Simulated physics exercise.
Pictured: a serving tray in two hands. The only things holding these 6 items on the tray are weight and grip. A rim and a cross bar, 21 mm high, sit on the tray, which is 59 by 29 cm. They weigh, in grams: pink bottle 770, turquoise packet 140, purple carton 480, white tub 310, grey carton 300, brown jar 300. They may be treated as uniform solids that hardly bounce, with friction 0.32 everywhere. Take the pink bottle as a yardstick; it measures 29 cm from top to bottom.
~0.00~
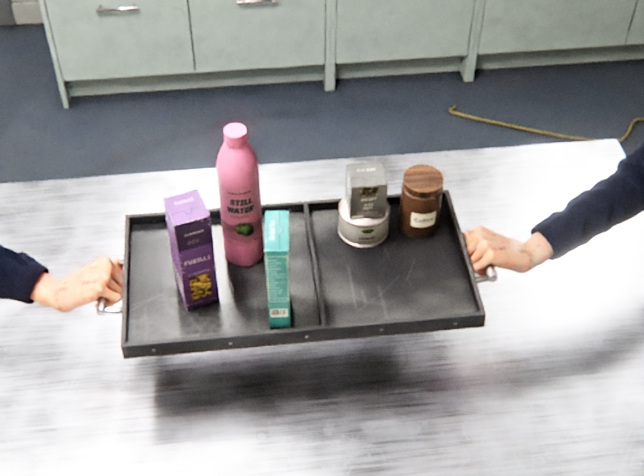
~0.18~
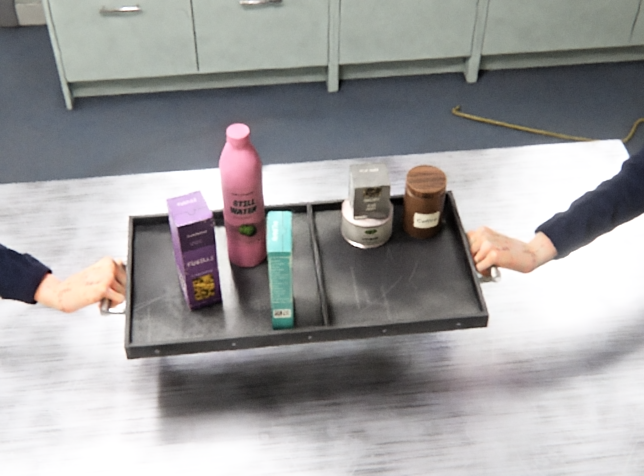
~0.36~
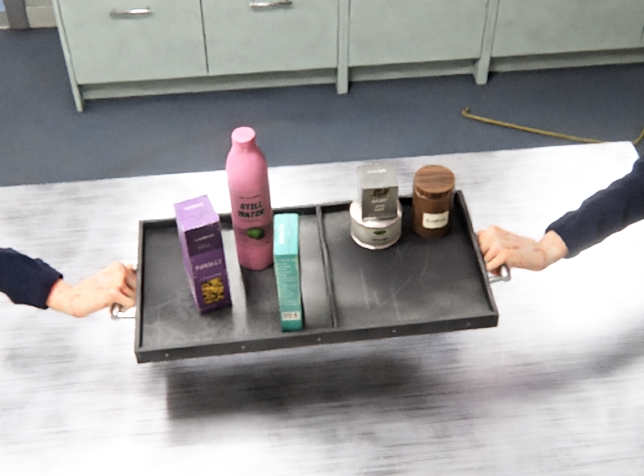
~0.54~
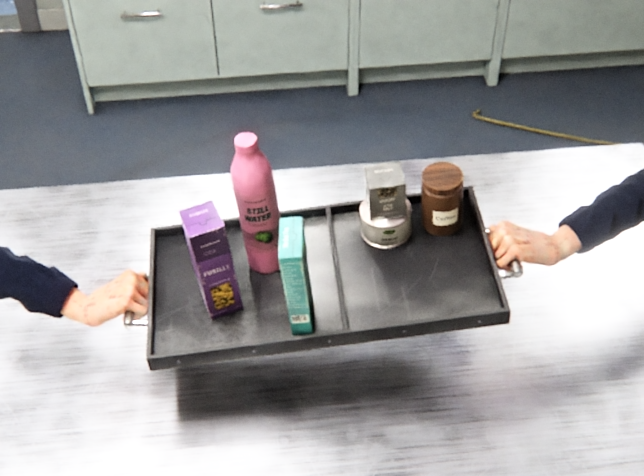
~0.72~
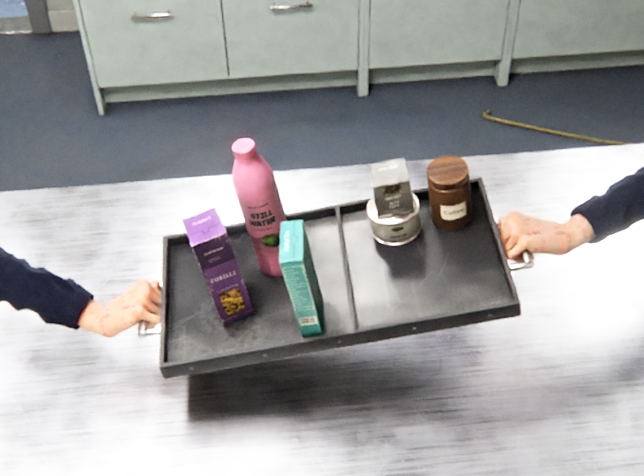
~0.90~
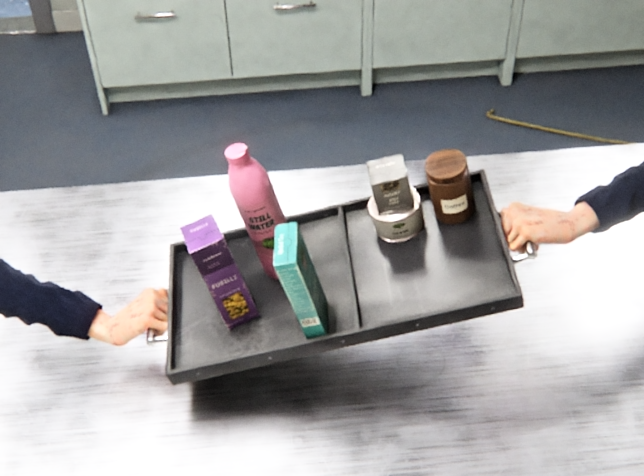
Two hands hold a black tray of containers level, then tilt its left edge down.
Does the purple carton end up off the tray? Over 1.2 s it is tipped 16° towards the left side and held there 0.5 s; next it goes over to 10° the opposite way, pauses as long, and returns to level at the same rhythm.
Yes.
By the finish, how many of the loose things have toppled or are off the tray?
It comes to 3.
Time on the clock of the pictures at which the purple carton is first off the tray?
Answer: About 1.5 s.
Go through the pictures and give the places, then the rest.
The first frame shows tray level; purple carton (192, 251); pink bottle (240, 195).
The second frame shows tray level; white tub (367, 219); grey carton (369, 191).
The third frame shows tilt 2°, left edge down; brown jar (433, 202); pink bottle (250, 199).
The fourth frame shows tilt 4°, left edge down; turquoise packet (297, 280); white tub (386, 219).
The fifth frame shows tilt 9°, left edge down; grey carton (391, 188); brown jar (450, 193).
The sixth frame shows tilt 12°, left edge down; purple carton (221, 273); pink bottle (261, 211).
Around 1.70 s, tilt 16°, left edge down; purple carton now off the tray; turquoise packet tipped 39° against what carries it; pink bottle tipped 41° against what carries it.
Around 2.20 s, tilt 10°, left edge down; pink bottle and turquoise packet now off the tray.
Around 2.90 s, tilt 10°, right edge down.
Finally (5.1 s), off the tray, pink bottle, turquoise packet and purple carton; the other 3 still in place (within 5 cm). In the last view, purple carton near (44, 388).
